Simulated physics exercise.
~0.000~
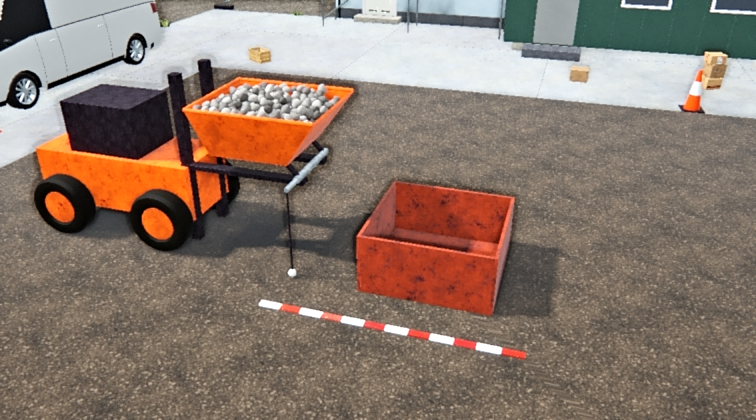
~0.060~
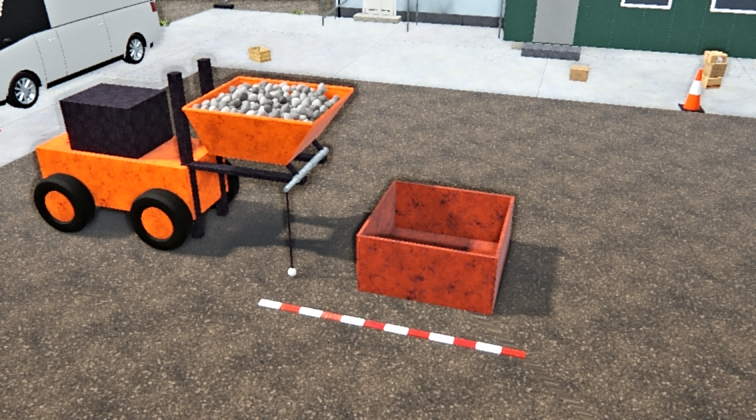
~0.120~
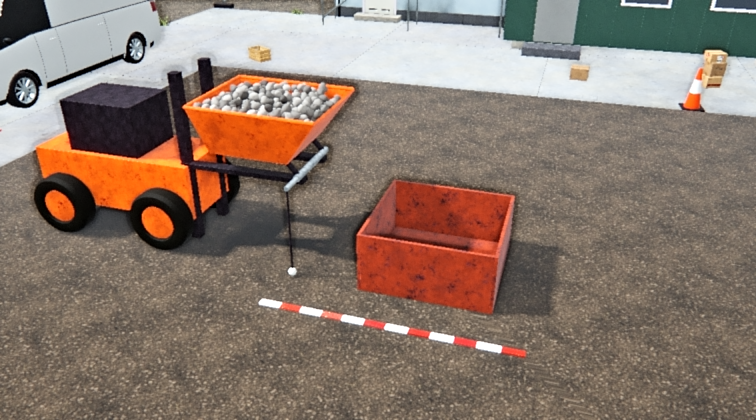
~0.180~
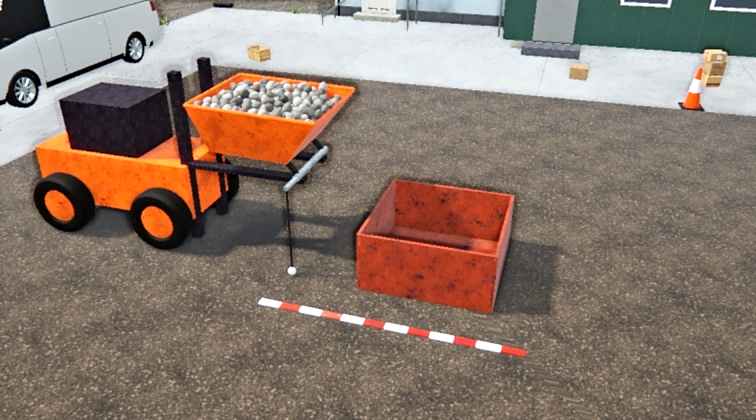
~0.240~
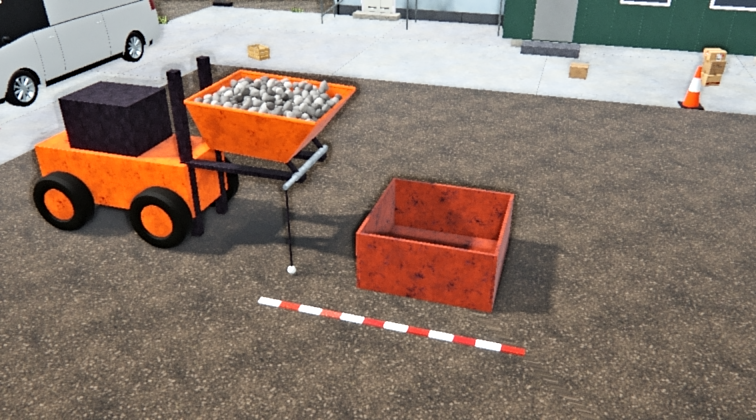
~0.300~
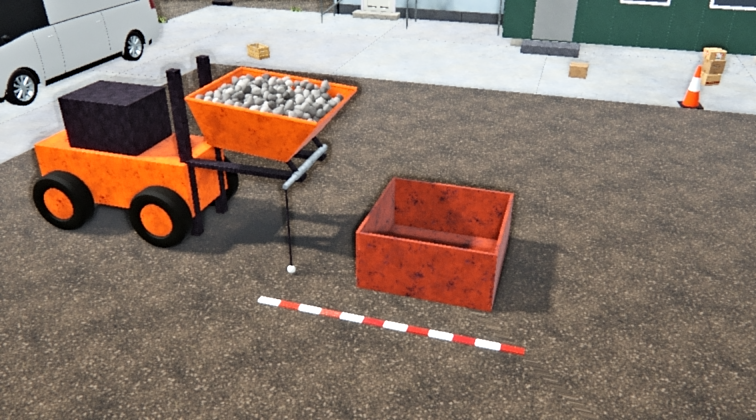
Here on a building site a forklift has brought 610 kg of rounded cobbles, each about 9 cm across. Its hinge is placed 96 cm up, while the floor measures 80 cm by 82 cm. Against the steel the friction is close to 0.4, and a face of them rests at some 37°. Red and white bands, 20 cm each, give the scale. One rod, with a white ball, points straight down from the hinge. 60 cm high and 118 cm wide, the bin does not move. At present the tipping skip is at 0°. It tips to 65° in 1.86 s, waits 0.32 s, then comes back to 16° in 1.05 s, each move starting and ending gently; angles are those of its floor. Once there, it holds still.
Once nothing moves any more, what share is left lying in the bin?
About 60 per cent.
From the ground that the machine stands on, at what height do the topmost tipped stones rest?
Result: Near 30 cm above the ground.
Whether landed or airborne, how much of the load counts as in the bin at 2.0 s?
Roughly 25 percent of the load.
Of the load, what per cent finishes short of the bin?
About 0 per cent.
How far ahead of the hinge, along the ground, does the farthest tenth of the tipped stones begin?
About 180 cm.
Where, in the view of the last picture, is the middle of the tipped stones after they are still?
At about pixel (434, 255) in the last view.
After 1.4 s the floor is at 55°; 100 % in the tipping skip; the foremost stones are at (370, 155).
After 2.0 s the floor is at 65°; 70 % in the tipping skip, 27 % in the bin, 3 % beside or beyond the bin; the foremost stones are at (440, 267).
After 3.7 s the floor is at 16°; 33 % in the tipping skip, 2 % short of the bin, 59 % in the bin, 6 % beside or beyond the bin; the foremost stones are at (503, 292).
After 6.3 s the floor is at 16°; 33 % in the tipping skip, 2 % short of the bin, 59 % in the bin, 6 % beside or beyond the bin; the foremost stones are at (504, 296).
